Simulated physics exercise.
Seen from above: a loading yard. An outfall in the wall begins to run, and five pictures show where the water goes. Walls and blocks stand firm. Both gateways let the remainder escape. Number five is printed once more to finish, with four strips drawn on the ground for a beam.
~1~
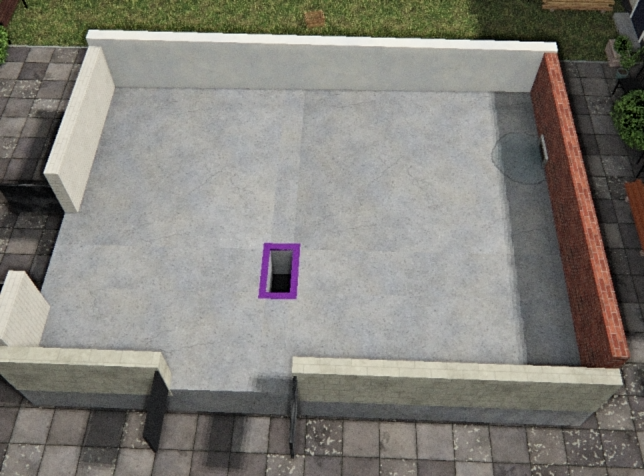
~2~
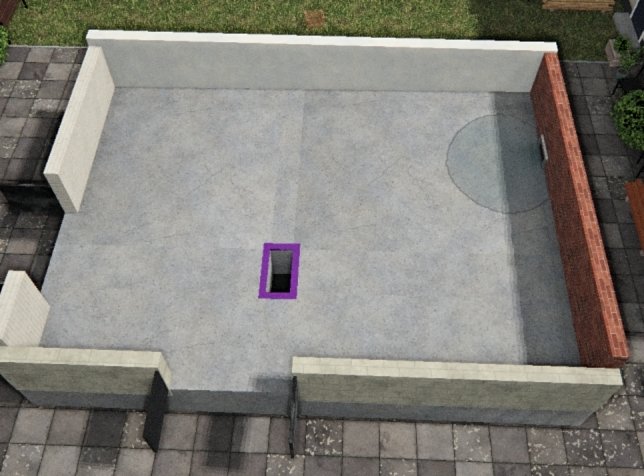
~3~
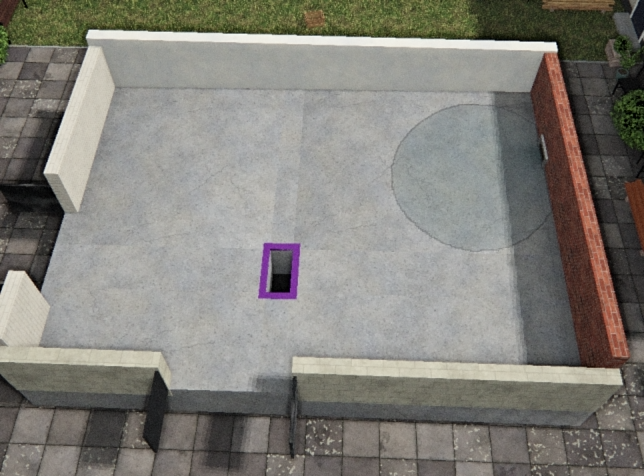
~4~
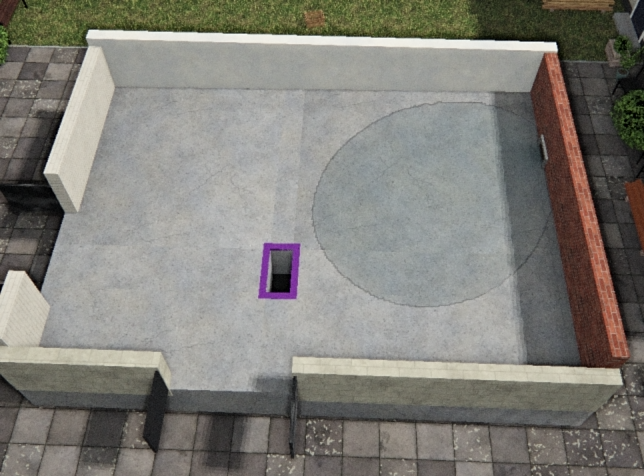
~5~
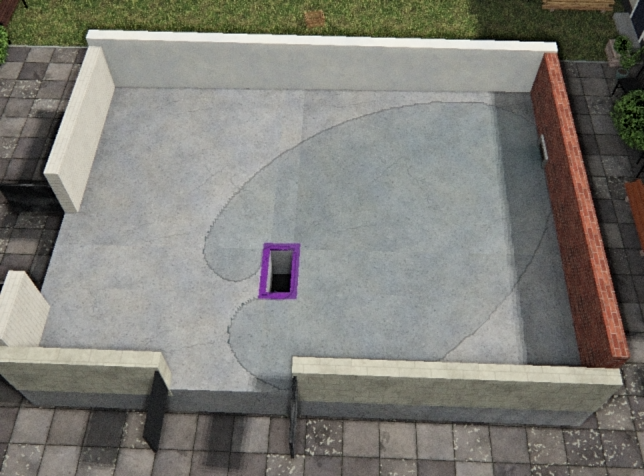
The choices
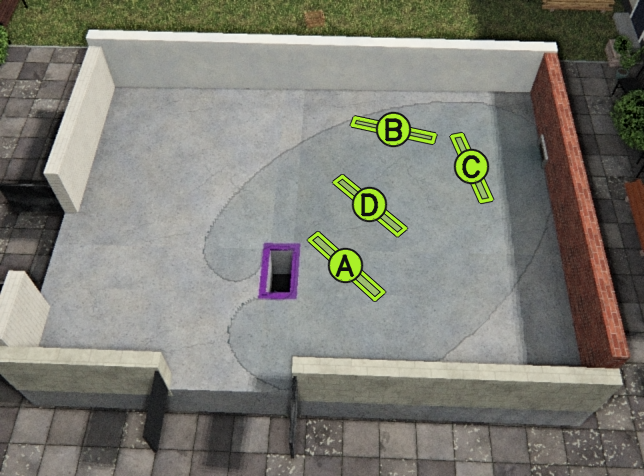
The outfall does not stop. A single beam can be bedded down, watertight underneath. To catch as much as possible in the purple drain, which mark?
The best spot is B.
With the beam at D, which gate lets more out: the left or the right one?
The left gate.
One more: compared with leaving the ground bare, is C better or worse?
It is worse.
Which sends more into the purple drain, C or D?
C it is.
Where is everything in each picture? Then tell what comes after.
The first picture shows outfall at (544, 152); purple drain at (280, 271); open gate at (65, 257); open gate at (233, 377); 2 % of the ground under water, visible out to (504, 168); purple drain still dry.
In the second picture, 6 % of the ground under water, visible out to (464, 187); purple drain still dry.
In the third picture, 14 % of the ground under water, visible out to (395, 181); purple drain still dry.
In the fourth picture, 26 % of the ground under water, visible out to (347, 273); purple drain still dry.
In the fifth picture, 43 % of the ground under water, visible out to (208, 252); purple drain taking water.
In lime, A from (313, 236) to (379, 295); B from (353, 121) to (433, 138); C from (456, 135) to (486, 200); D from (338, 179) to (401, 231).
With A, about 6 % of the stream goes into the purple drain, about 93 % out by the gates.
With B, about 24 % of the stream goes into the purple drain, about 74 % out by the gates.
With C, about 7 % of the stream goes into the purple drain, about 91 % out by the gates.
With D, about 2 % of the stream goes into the purple drain, about 96 % out by the gates.
